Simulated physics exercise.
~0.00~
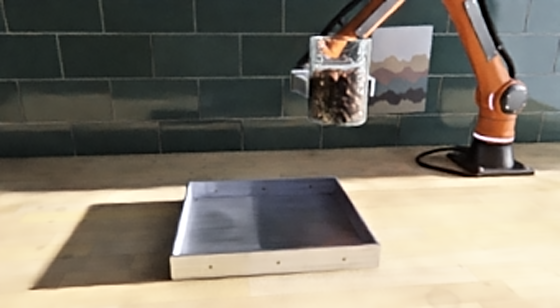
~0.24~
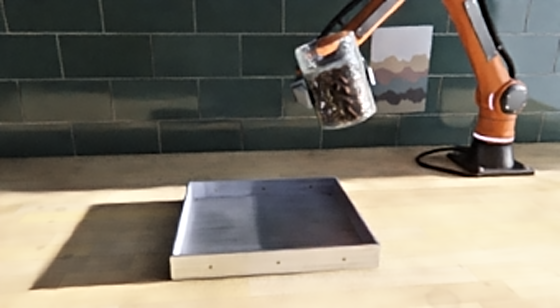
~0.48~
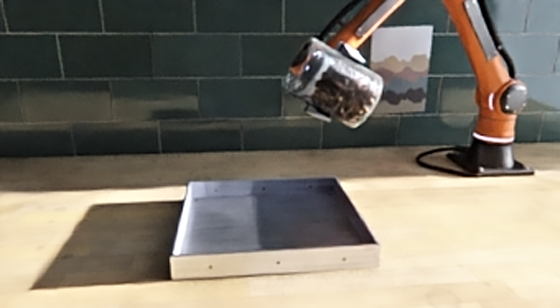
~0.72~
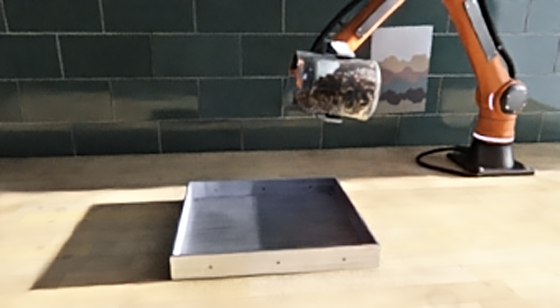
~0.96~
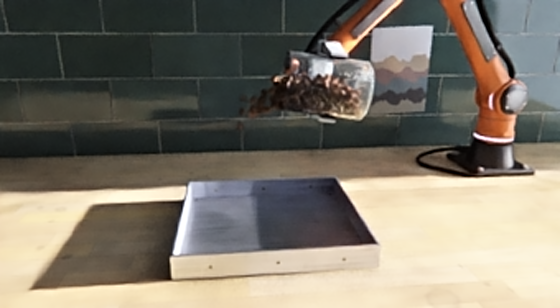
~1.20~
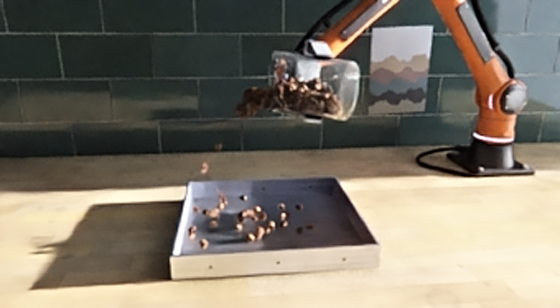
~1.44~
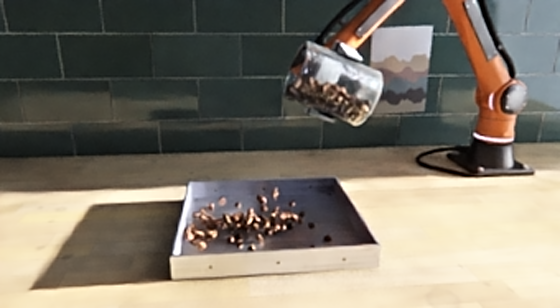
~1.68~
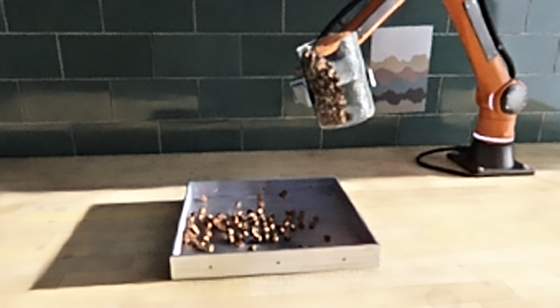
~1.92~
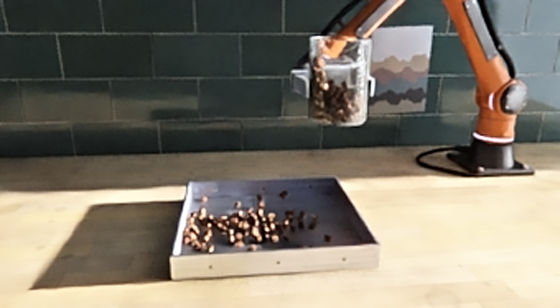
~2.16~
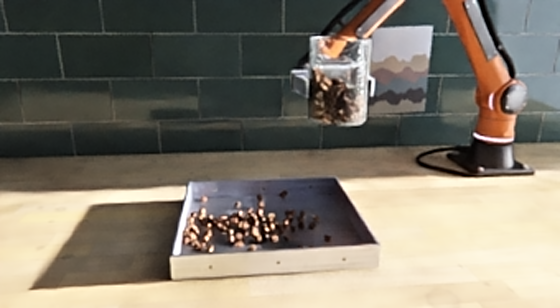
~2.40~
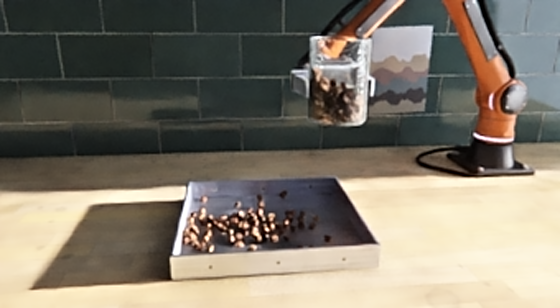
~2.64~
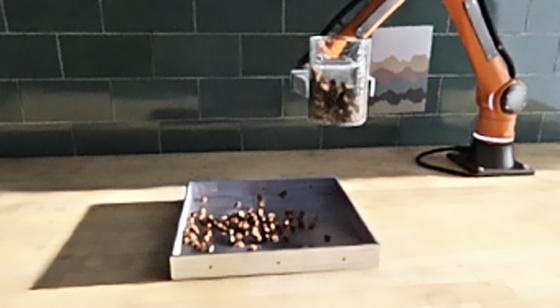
On a pale countertop before dark green tiles, an orange robot arm tips a clear cup of brown pellets to the left, spilling some into a shallow square tray, then turns it upright and holds still, with pellets scattered in the tray and many still in the cup.
